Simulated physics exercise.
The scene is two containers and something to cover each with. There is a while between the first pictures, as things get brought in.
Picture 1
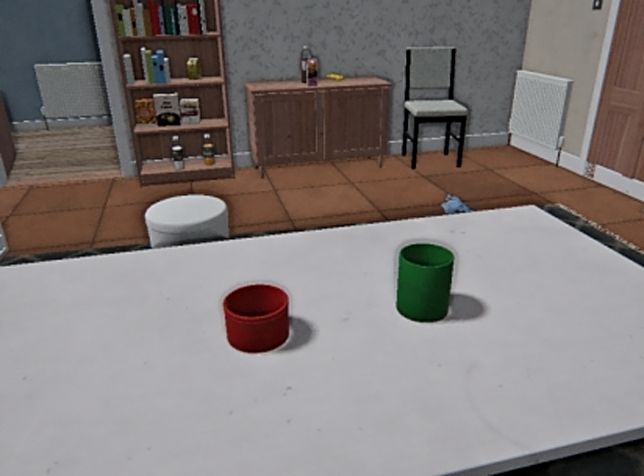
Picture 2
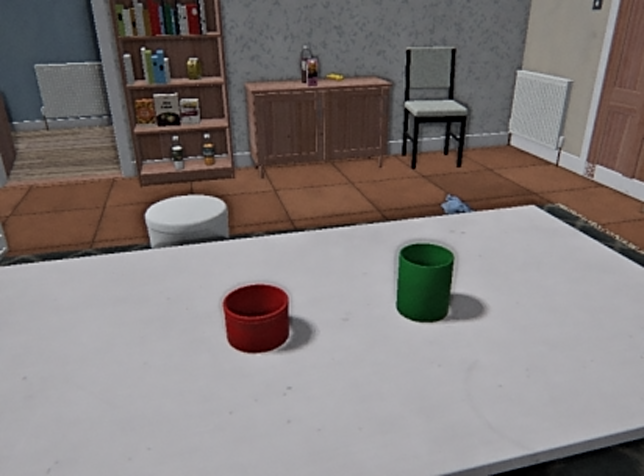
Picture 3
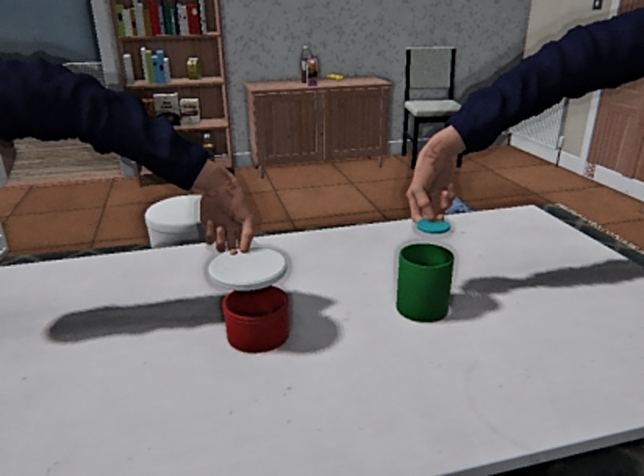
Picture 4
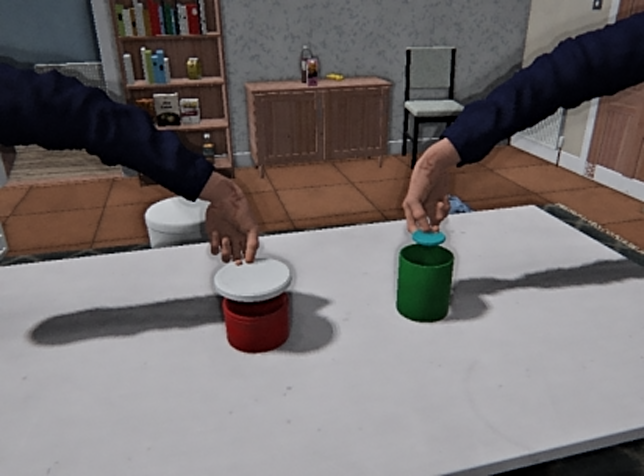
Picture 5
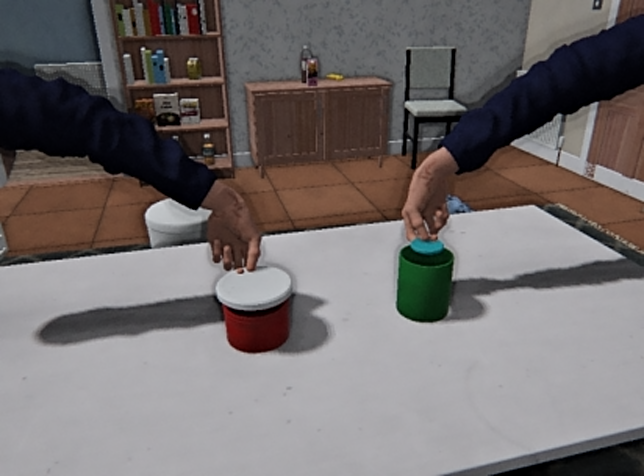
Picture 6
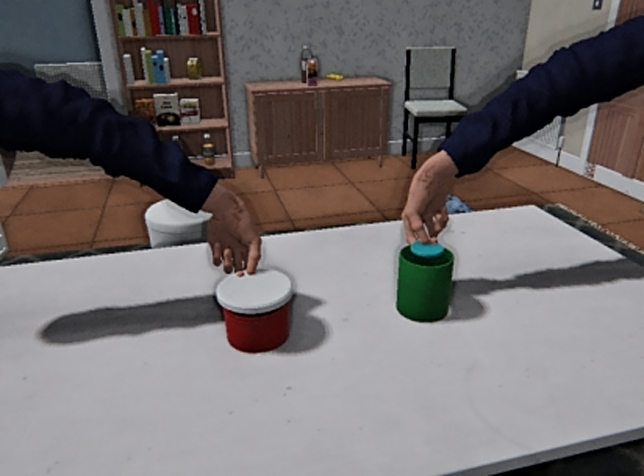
On a white table, two hands lowering a white disc onto a red container and a smaller turquoise one into a green container.
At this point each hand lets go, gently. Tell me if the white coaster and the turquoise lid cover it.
In the end watch the white coaster stay up there, watch the turquoise lid go in.
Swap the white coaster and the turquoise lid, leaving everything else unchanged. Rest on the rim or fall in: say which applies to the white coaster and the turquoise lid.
The white coaster is held up, and the turquoise lid slides in.
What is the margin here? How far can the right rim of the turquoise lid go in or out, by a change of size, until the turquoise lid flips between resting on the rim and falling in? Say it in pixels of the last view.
I'd say close to 8 pixels, heading right.
Then, 0.14 s later than the last frame, white coaster sitting on the rim near (256, 296); turquoise lid shifted about its own width near (425, 273).
When it is over, the white coaster covers the opening, near (256, 296); the turquoise lid drops inside, near (422, 304).
